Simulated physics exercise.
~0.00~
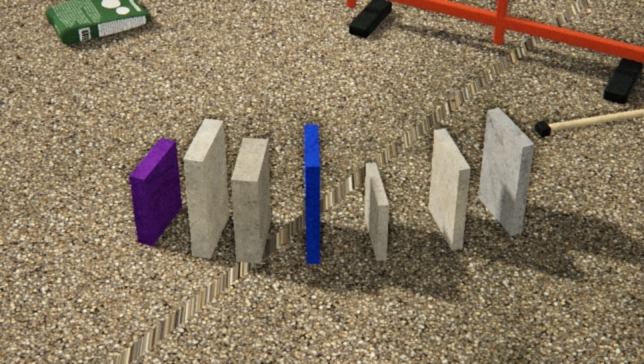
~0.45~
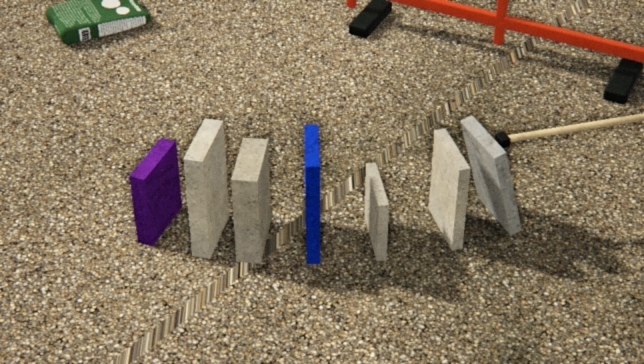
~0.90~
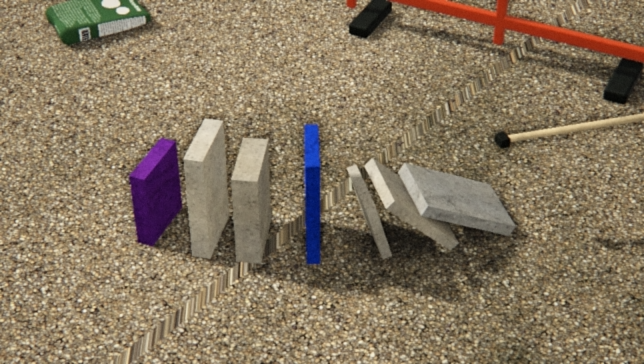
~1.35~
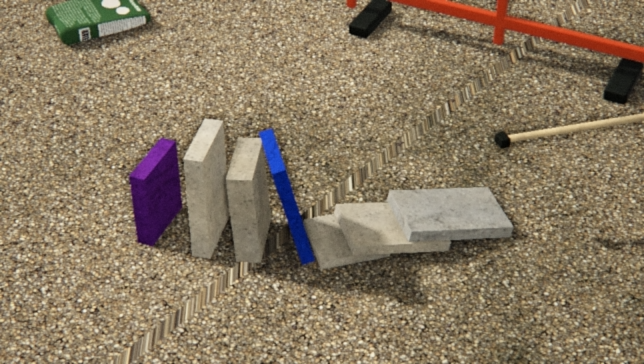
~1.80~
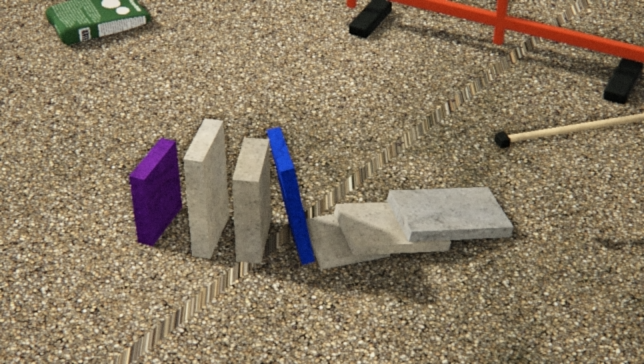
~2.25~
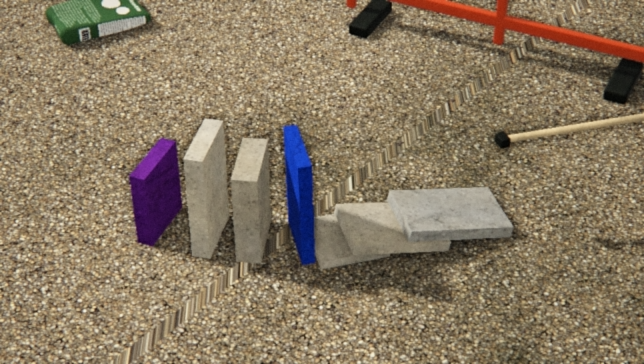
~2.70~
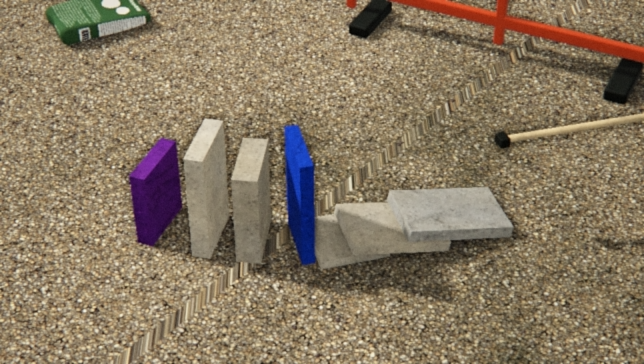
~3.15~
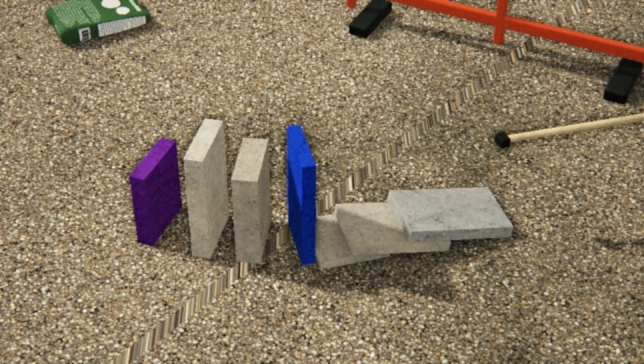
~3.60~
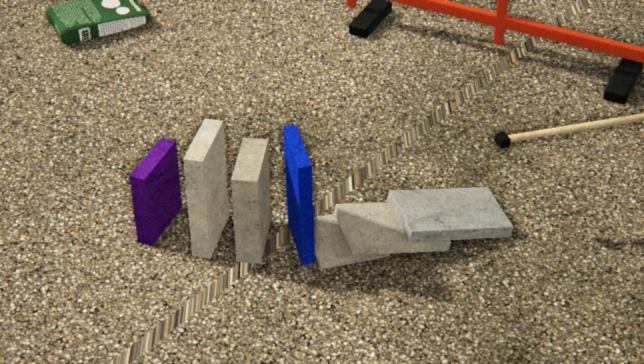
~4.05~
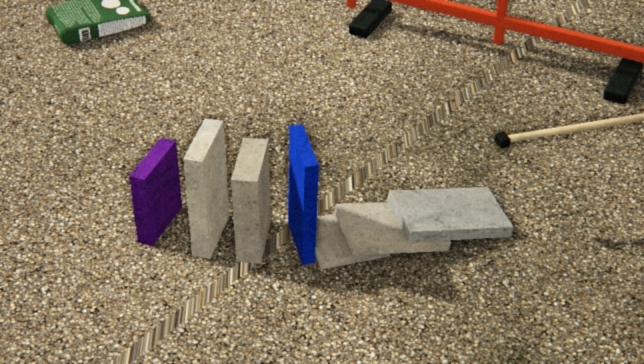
A pole nudged the rightmost of seven upright slabs, which toppled left and took down the next two, but the blue slab only tipped against its neighbour, rocked back upright and stayed standing with the two grey ones and the purple one.
